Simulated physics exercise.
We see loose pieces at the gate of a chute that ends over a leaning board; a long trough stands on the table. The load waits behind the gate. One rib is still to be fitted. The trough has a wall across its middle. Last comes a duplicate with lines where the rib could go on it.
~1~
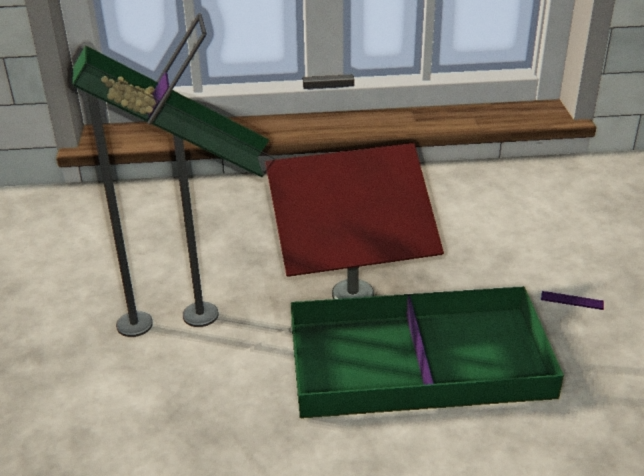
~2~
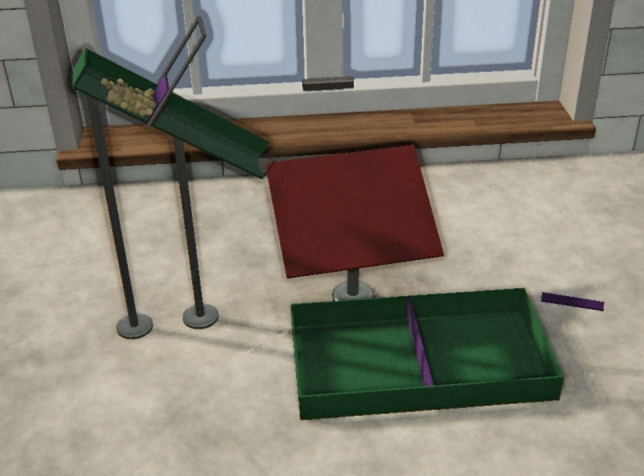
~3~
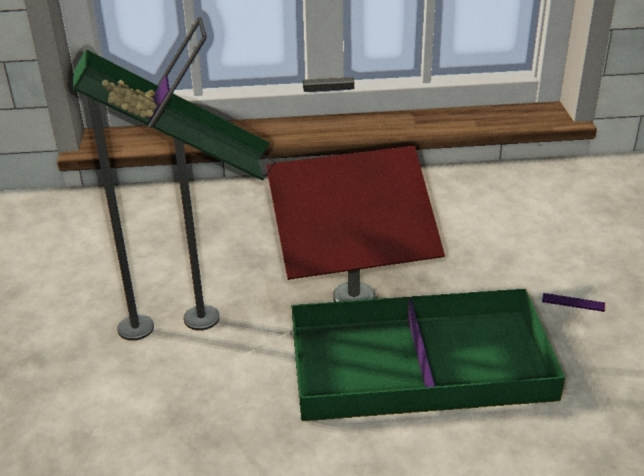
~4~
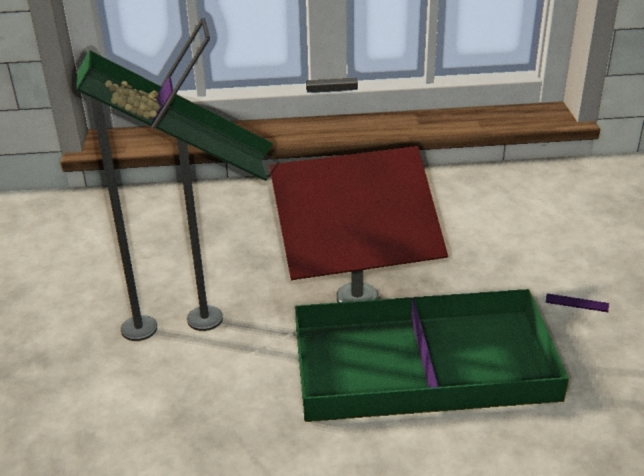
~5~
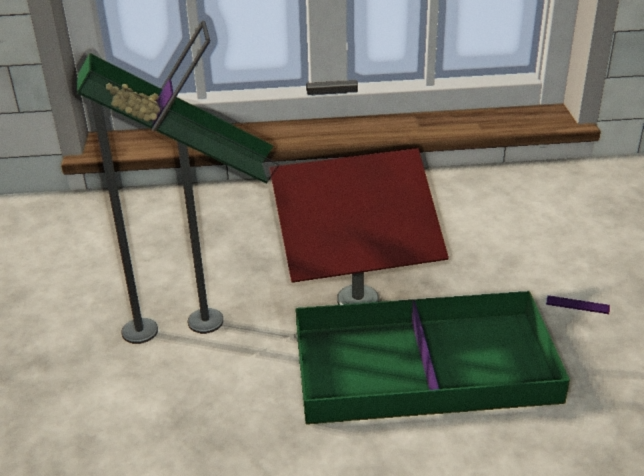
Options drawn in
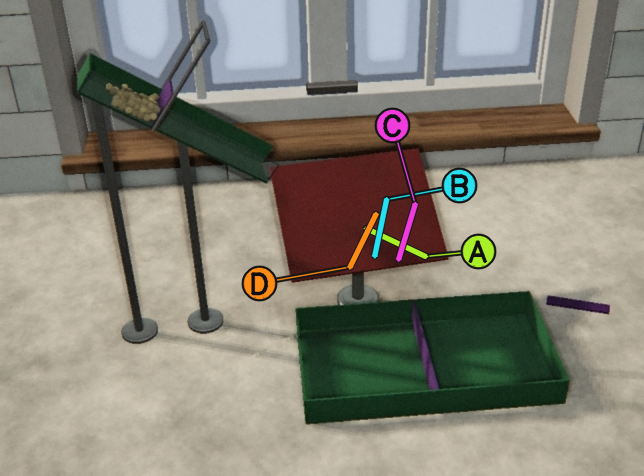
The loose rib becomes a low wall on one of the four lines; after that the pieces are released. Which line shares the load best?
It is A.
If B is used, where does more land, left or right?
Left.
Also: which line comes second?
It is C.
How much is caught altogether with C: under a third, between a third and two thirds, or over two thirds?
Line C gives over two thirds.
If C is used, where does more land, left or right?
More lands on the left.
On the marked copy, line A from (366, 228) to (425, 256); line B from (386, 199) to (374, 255); line C from (415, 204) to (398, 259); line D from (375, 214) to (350, 267).
If A is chosen, of what is caught, close to half in the left half, close to half in the right.
If B is chosen, of what is caught, the bulk in the left half, a small share in the right.
If C is chosen, of what is caught, the bulk in the left half, close to a quarter in the right.
If D is chosen, of what is caught, the bulk in the left half, a small share in the right.
